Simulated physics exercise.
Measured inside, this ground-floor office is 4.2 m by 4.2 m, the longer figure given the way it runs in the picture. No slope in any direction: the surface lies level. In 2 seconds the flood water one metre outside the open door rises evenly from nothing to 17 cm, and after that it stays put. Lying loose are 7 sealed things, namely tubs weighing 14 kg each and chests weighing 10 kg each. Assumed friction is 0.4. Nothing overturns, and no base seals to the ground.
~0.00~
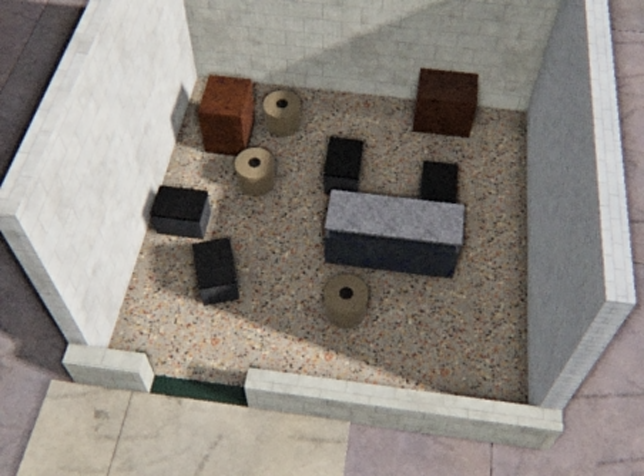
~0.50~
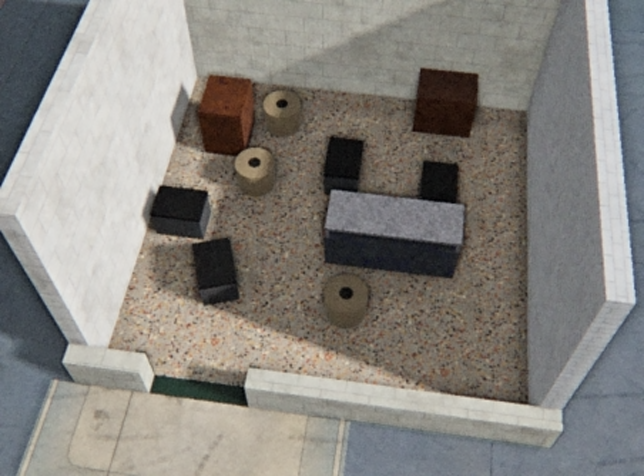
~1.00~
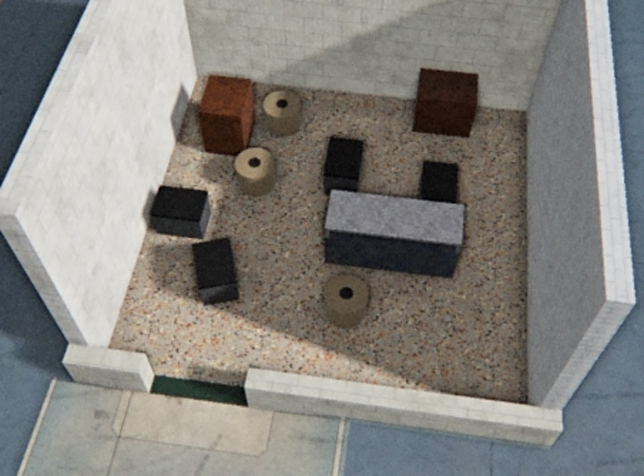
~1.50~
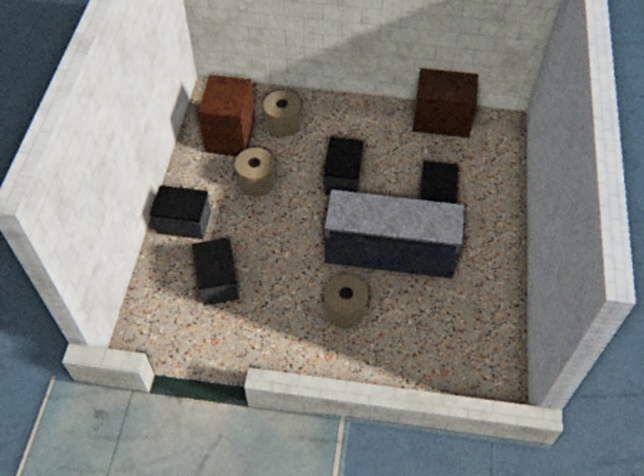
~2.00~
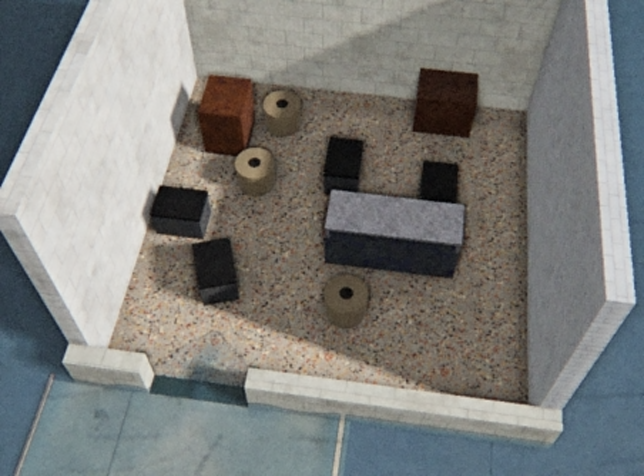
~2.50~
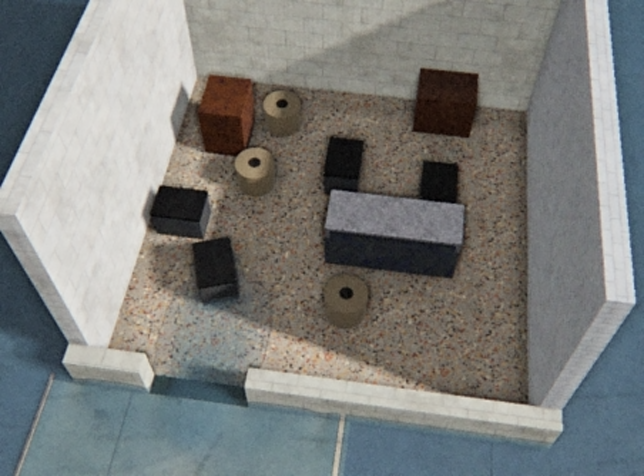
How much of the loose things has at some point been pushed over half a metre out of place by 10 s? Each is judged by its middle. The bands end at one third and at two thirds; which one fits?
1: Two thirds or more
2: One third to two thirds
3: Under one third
One third to two thirds.
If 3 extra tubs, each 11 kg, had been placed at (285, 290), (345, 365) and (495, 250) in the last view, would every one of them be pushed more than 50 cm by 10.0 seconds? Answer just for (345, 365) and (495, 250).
One by one: Below; below.
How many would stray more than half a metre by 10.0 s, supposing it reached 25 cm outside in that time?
That would make 6 of them.
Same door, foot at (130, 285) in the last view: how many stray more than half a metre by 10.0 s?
The answer then is 1.
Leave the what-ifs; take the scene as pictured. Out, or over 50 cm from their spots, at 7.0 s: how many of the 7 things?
Count then: 2.
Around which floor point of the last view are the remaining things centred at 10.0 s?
(337, 170).
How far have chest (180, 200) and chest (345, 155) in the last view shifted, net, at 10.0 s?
In that order: 80 cm, 100 cm.
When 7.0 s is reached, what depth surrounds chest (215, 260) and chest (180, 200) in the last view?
6 and 8 cm.
After 3.5 s 1 of 7 are over 50 cm from their spots; 0 afloat.
After 4.5 s 2 of 7 are over 50 cm from their spots; 0 afloat.
After 7.0 s 2 of 7 are over 50 cm from their spots; 2 afloat.
After 10.0 s 4 of 7 are over 50 cm from their spots, and 4 have been at some point; 4 afloat.
